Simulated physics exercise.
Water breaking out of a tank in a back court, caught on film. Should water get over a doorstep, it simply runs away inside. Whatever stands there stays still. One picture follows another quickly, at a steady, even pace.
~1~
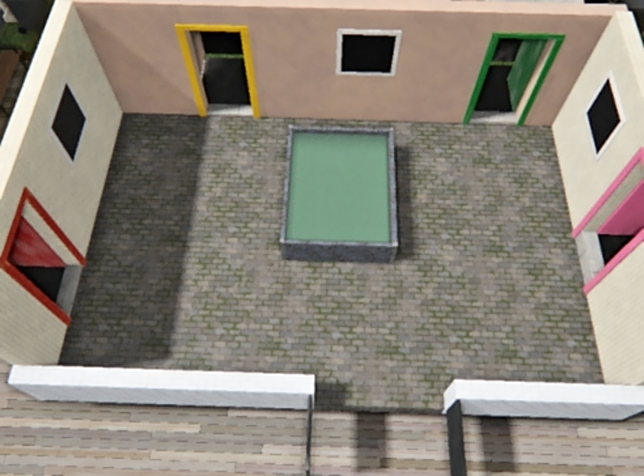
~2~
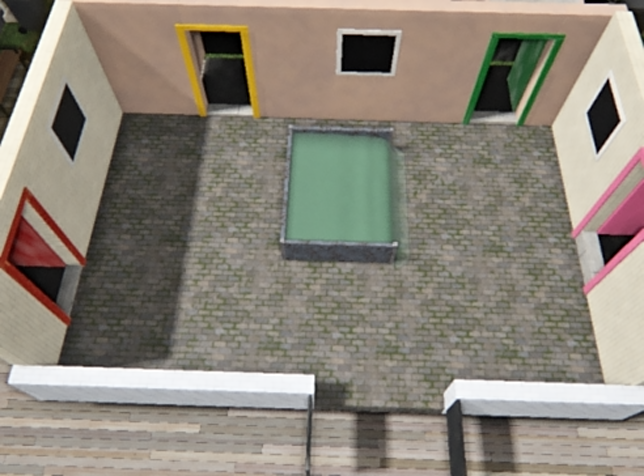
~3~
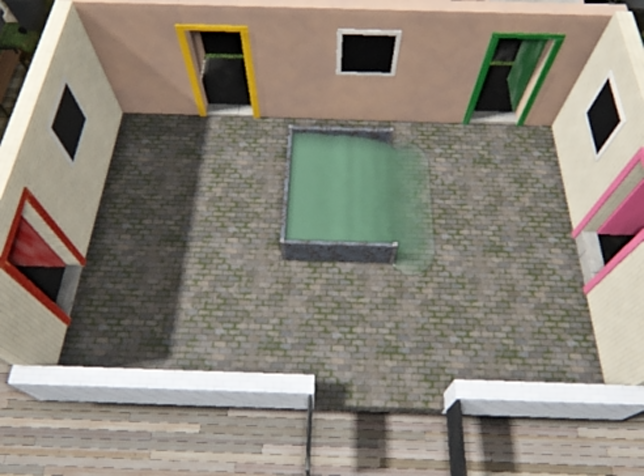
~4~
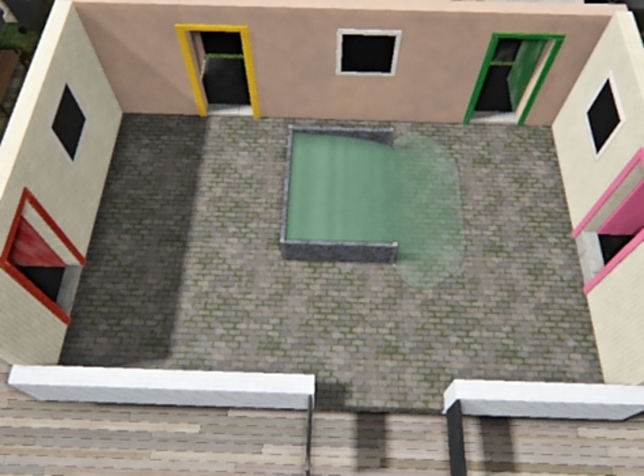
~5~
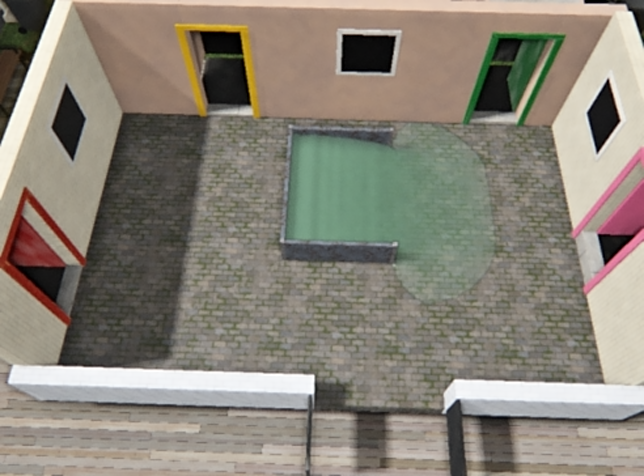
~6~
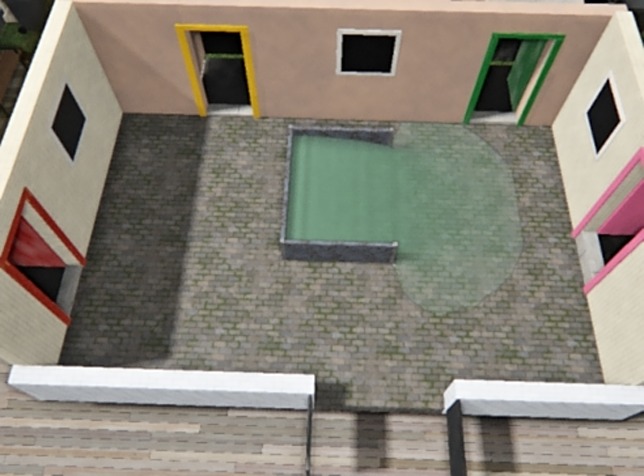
A water tank in the middle of a walled, paved court sat still and full, then its right side opened and green water poured out, spreading across the paving in a widening rounded sheet.
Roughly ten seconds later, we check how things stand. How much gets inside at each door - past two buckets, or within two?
The red door within two, the pink door within two, the green door past two, the yellow door within two.
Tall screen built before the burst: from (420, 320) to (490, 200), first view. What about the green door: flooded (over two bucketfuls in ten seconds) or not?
Taken separately, green rises above the limit.
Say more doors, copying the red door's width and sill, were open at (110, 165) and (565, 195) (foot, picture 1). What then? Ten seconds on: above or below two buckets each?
Result - first door doesn't reach the limit, second door gets past the limit.
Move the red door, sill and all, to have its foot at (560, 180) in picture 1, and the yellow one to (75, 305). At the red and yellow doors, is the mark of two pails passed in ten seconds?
Outcome - red door runs over the limit, yellow door keeps within bounds.
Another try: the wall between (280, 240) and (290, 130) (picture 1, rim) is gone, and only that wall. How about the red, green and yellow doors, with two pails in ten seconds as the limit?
Red exceeds the limit, green stays within the limit, yellow exceeds the limit.
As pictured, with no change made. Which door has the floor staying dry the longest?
That is the red door.
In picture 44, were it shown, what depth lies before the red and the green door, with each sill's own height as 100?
Roughly 0 and 110 %.
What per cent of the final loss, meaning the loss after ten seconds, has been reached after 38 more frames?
I'd put it near 50 in a hundred.
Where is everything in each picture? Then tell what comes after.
Still water in the water tank at (340, 185), in the first picture.
The front is at (396, 151), out from the gap at (389, 197), in the second picture.
Water pours out at (389, 199) and has run to (409, 146), in the third picture.
The front is at (418, 136), out from the gap at (389, 199), in the fourth picture.
The front is at (453, 140), out from the gap at (388, 199), in the fifth picture.
The front is at (506, 170), out from the gap at (389, 199), in the sixth picture.
A moment on, water covers 30 % of the floor; the red door not reached, the pink door wet at the sill, nothing in, the green door wet at the sill, nothing in, the yellow door not reached.
Next, water covers 35 % of the floor; the red door not reached, the pink door wet at the sill, nothing in, the green door under two buckets in, the yellow door not reached.
Then, water covers 35 % of the floor; the red door not reached, the pink door wet at the sill, nothing in, the green door over two buckets in, the yellow door not reached.
Later, water covers 65 % of the floor; the red door not reached, the pink door wet at the sill, nothing in, the green door far over two buckets in, the yellow door wet at the sill, nothing in.
In the end, water covers 90 % of the floor; the red door wet at the sill, nothing in, the pink door wet at the sill, nothing in, the green door far over two buckets in, the yellow door wet at the sill, nothing in.
